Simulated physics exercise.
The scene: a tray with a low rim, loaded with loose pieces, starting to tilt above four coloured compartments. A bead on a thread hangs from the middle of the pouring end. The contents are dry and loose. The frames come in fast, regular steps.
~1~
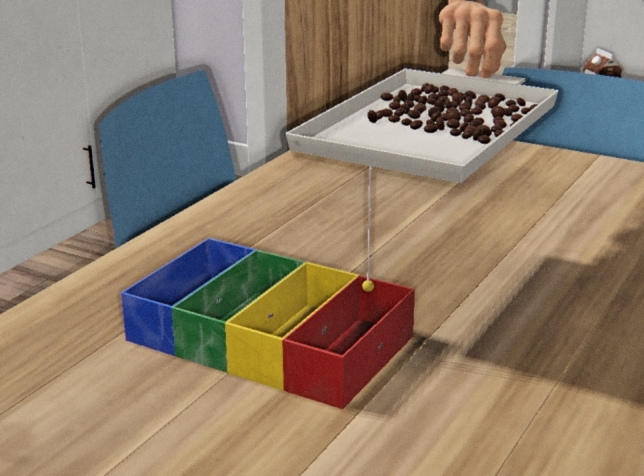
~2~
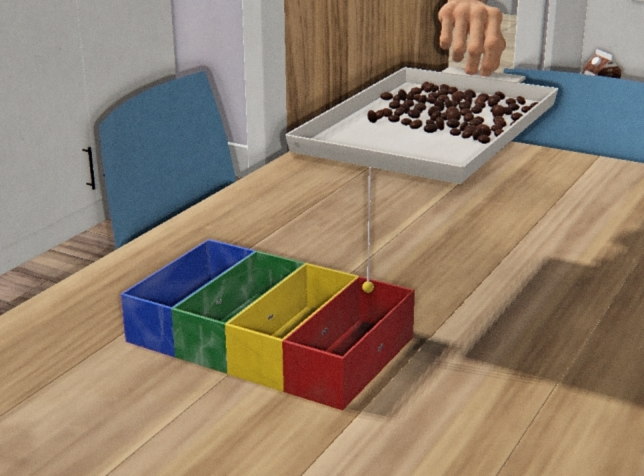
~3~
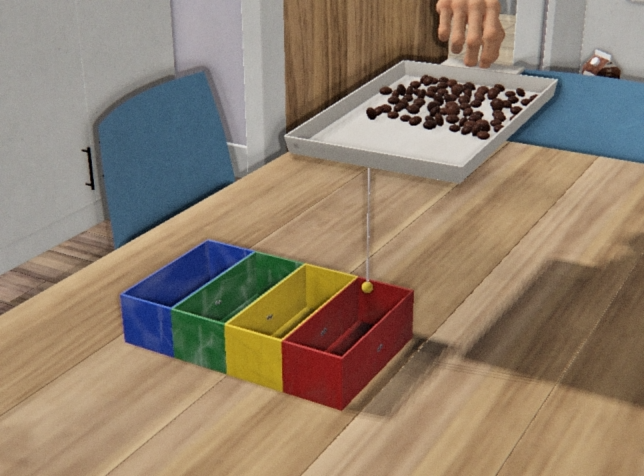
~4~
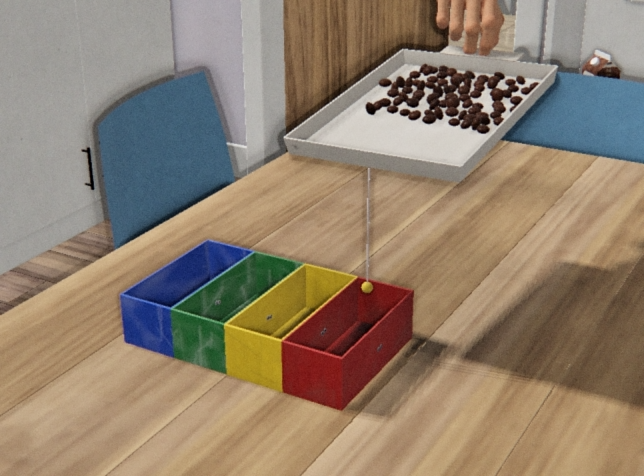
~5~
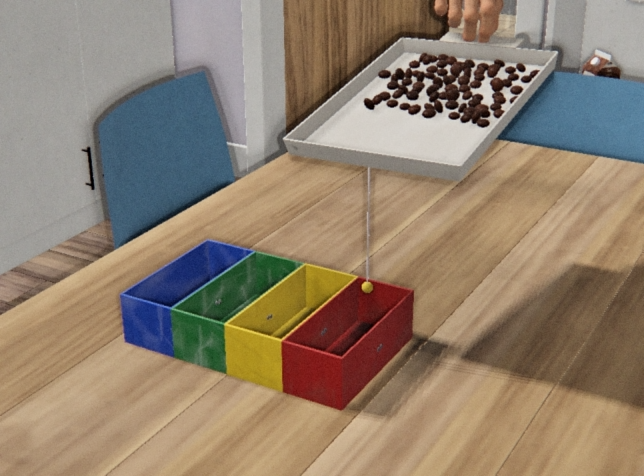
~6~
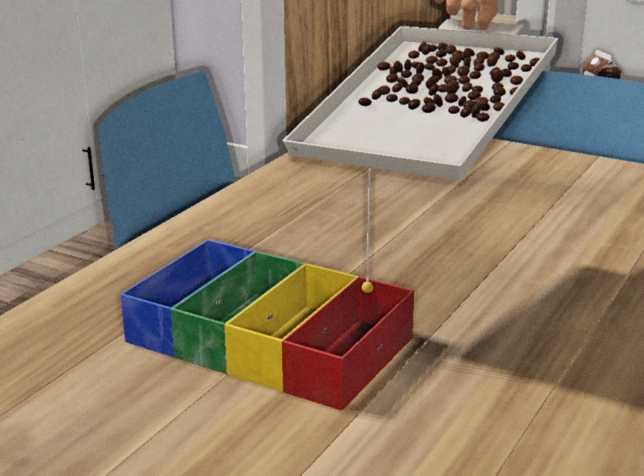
In this clip, a hand at the far end of a pale tray of small dark brown pieces gradually tilts it above blue, green, yellow and red compartments, while a yellow bead hangs almost motionless on a thread.
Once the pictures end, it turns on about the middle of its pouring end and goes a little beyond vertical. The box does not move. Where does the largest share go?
The yellow one ends fullest.
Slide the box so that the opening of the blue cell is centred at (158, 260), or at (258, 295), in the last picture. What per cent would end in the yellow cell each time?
About 20 and 20 per cent.
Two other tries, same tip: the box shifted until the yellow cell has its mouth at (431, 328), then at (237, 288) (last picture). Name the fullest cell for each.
At the first place the blue cell, at the second red.
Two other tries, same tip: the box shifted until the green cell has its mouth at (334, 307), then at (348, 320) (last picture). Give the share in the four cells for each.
The first gives 100 %, the second 90 %.
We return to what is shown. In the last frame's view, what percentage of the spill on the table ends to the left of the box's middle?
Near 30 %.
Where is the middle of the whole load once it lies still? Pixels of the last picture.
Around (300, 358).
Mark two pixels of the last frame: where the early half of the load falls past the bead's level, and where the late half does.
Around (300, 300) and then (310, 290).
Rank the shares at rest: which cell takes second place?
The runner-up: Red.
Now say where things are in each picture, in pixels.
Corners of the pouring end (290, 133) and (462, 164), level; middle of the load (453, 112), flat chocolate drops; bead on its thread (368, 286); blue cell (148, 319); green cell (200, 335); yellow cell (255, 351); red cell (313, 369), in the first picture.
Corners of the pouring end (290, 134) and (461, 165), level; middle of the load (452, 111), in the second picture.
Corners of the pouring end (289, 135) and (460, 165), tipped barely, lowest at the left corner; middle of the load (452, 106), in the third picture.
Corners of the pouring end (288, 137) and (459, 164), tipped a little, lowest at the left corner; middle of the load (451, 97), in the fourth picture.
Corners of the pouring end (288, 138) and (459, 164), tipped a little, lowest at the left corner; middle of the load (451, 88), in the fifth picture.
Corners of the pouring end (287, 139) and (458, 163), tipped a little, lowest at the left corner; middle of the load (451, 80); blue cell (148, 321); green cell (199, 336); yellow cell (254, 353); red cell (312, 370), in the sixth picture.
Just after the last frame, tray tipped steeply; almost all on the tray; about a tenth falling or outside the box.
A moment on, tray tipped right over; roughly half on the tray; roughly a quarter in the yellow cell; about a tenth in the red cell; just a few in the green cell; roughly a quarter falling or outside the box.
Further on, tray tipped past a quarter turn; roughly half in the yellow cell; roughly a third in the red cell; about a tenth in the green cell; about a tenth falling or outside the box.
When it is over, tray tipped past a quarter turn; roughly half in the yellow cell; roughly a third in the red cell; about a tenth in the green cell; not one in the blue cell; about a tenth outside the box.
